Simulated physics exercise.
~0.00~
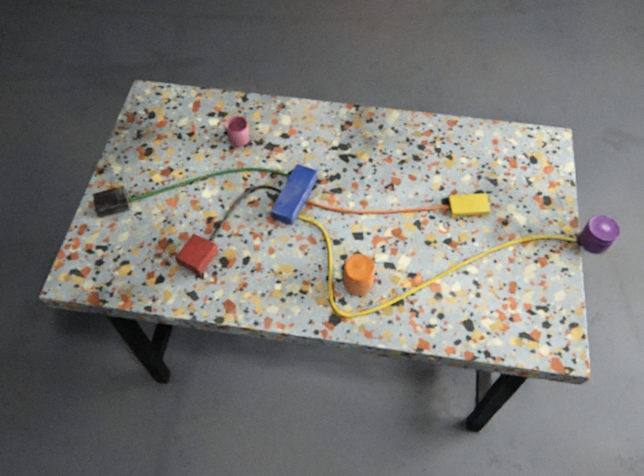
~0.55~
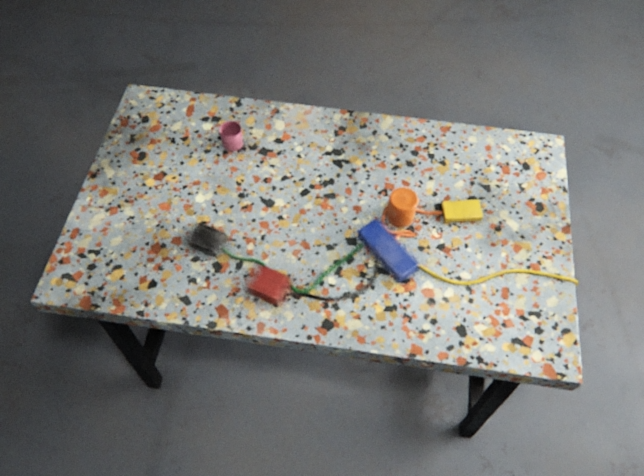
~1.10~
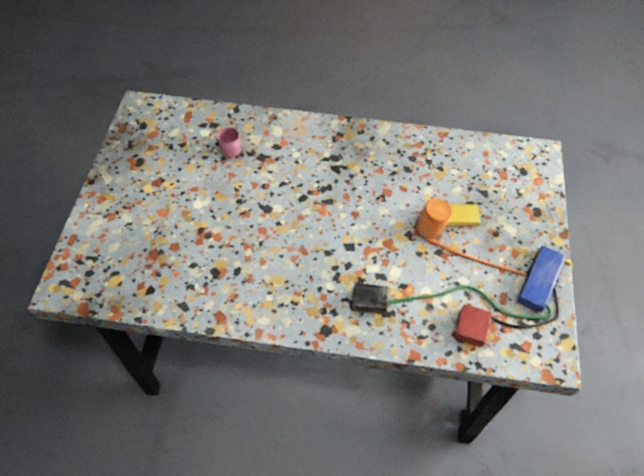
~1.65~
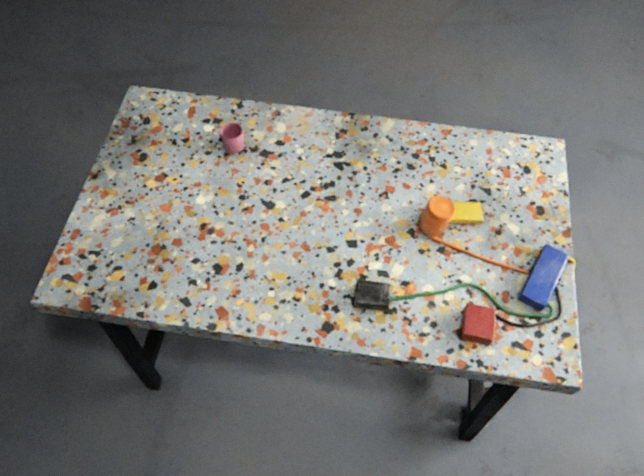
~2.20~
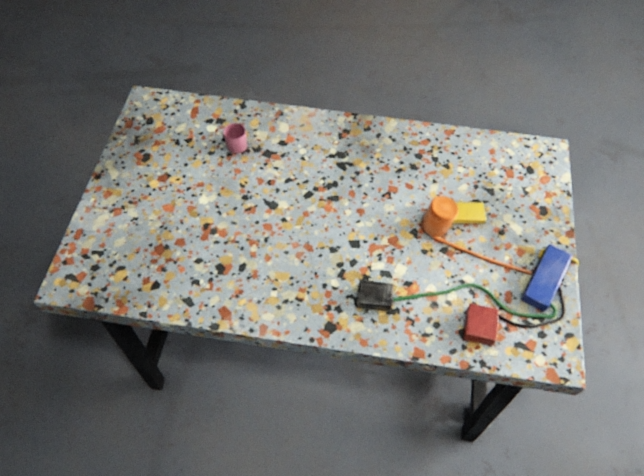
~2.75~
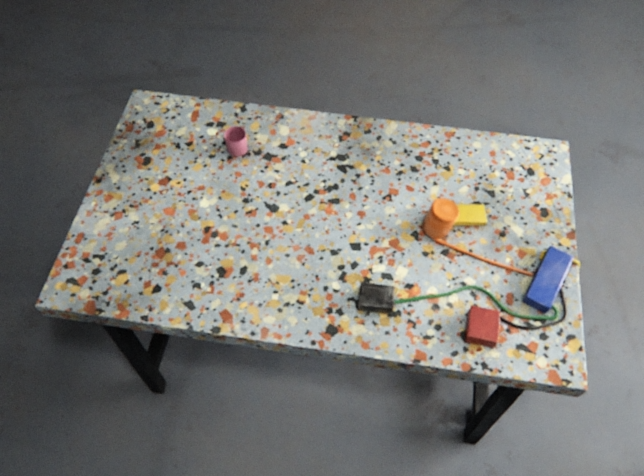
The blue strip slides right across the speckled table, dragging the wired red and black blocks.
